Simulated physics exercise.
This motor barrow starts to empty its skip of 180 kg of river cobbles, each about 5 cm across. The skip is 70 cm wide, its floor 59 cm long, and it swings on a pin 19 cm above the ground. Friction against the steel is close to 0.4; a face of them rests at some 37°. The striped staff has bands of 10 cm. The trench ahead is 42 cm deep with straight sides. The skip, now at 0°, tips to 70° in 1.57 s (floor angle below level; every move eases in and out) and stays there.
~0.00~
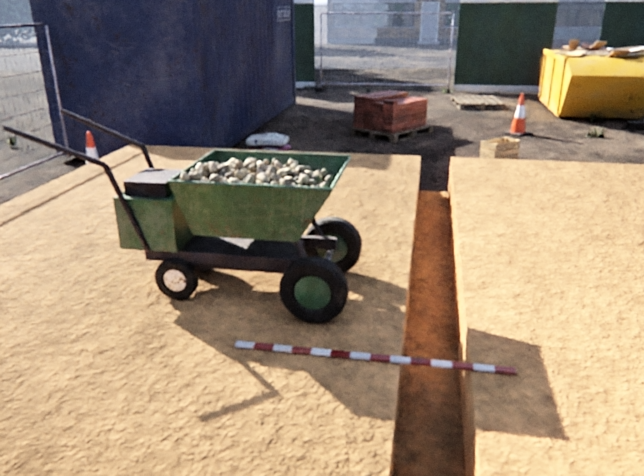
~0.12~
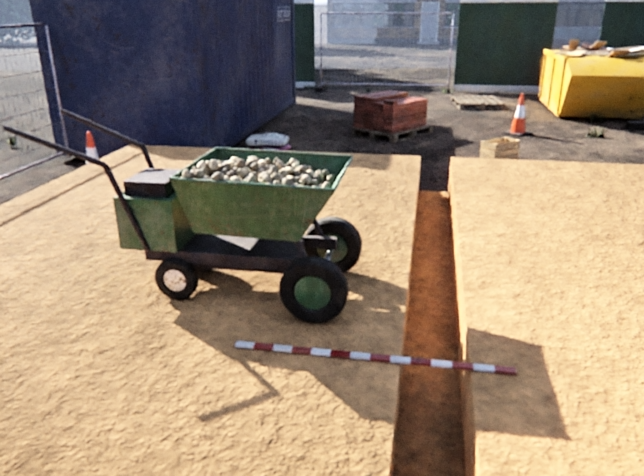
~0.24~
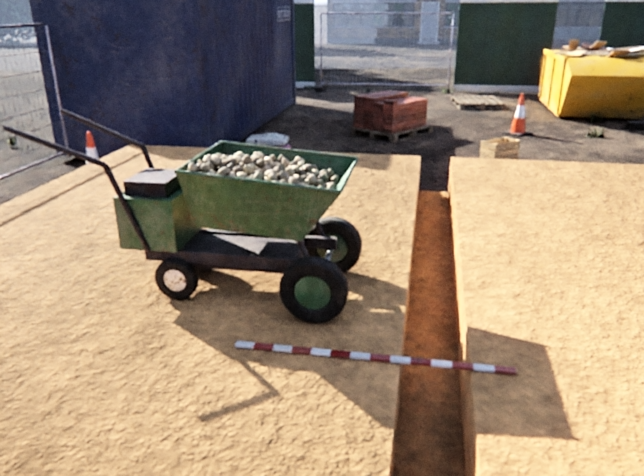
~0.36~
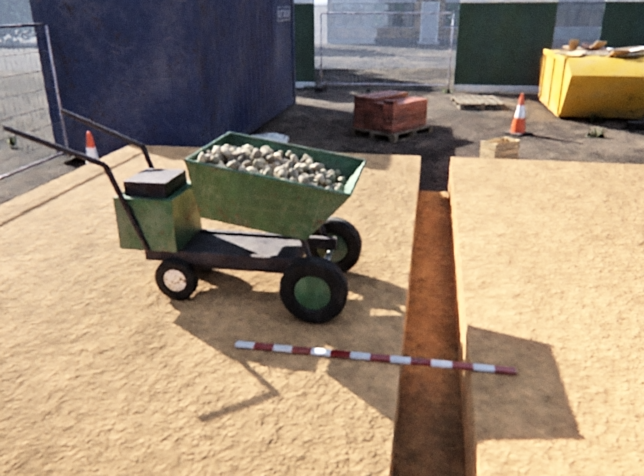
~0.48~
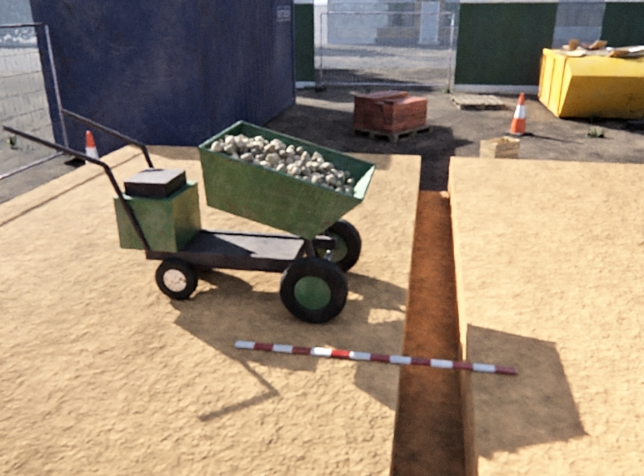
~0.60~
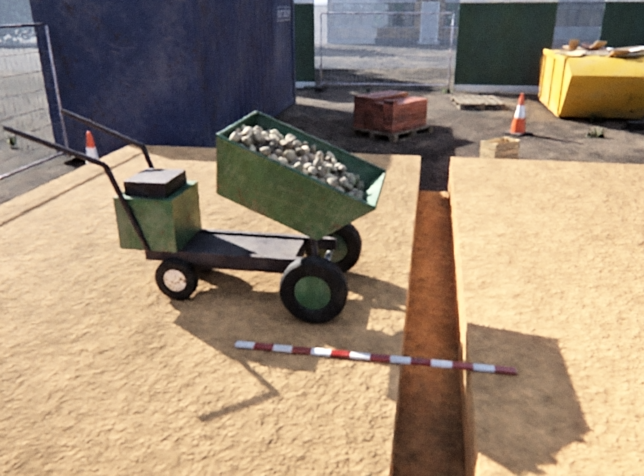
The green skip full of stones tilts steadily down to the right on the parked barrow.
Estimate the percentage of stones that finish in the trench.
Some 64 per cent of it.
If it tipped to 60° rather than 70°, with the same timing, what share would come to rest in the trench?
Then about 45 per cent.
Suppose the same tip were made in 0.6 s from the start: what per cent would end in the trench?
In that case some 40 per cent.
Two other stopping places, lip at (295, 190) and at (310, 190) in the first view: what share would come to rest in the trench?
First some 90, then 85 per cent.
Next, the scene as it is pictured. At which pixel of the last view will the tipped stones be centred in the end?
Their middle is at about (448, 344).
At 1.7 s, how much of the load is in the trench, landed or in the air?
About 25 per cent by then.
After 1.2 s the floor is at 59°; 99 % in the skip, 1 % in the trench; the foremost stones are at (435, 241).
After 1.7 s the floor is at 70°; 59 % in the skip, 23 % in the trench, 18 % past the trench; the foremost stones are at (556, 304).
After 2.0 s the floor is at 70°; 35 % in the skip, 35 % in the trench, 31 % past the trench; the foremost stones are at (637, 314).
After 4.0 s the floor is at 70°; 5 % in the skip, 64 % in the trench, 31 % past the trench; the foremost stones are past the picture's edge.
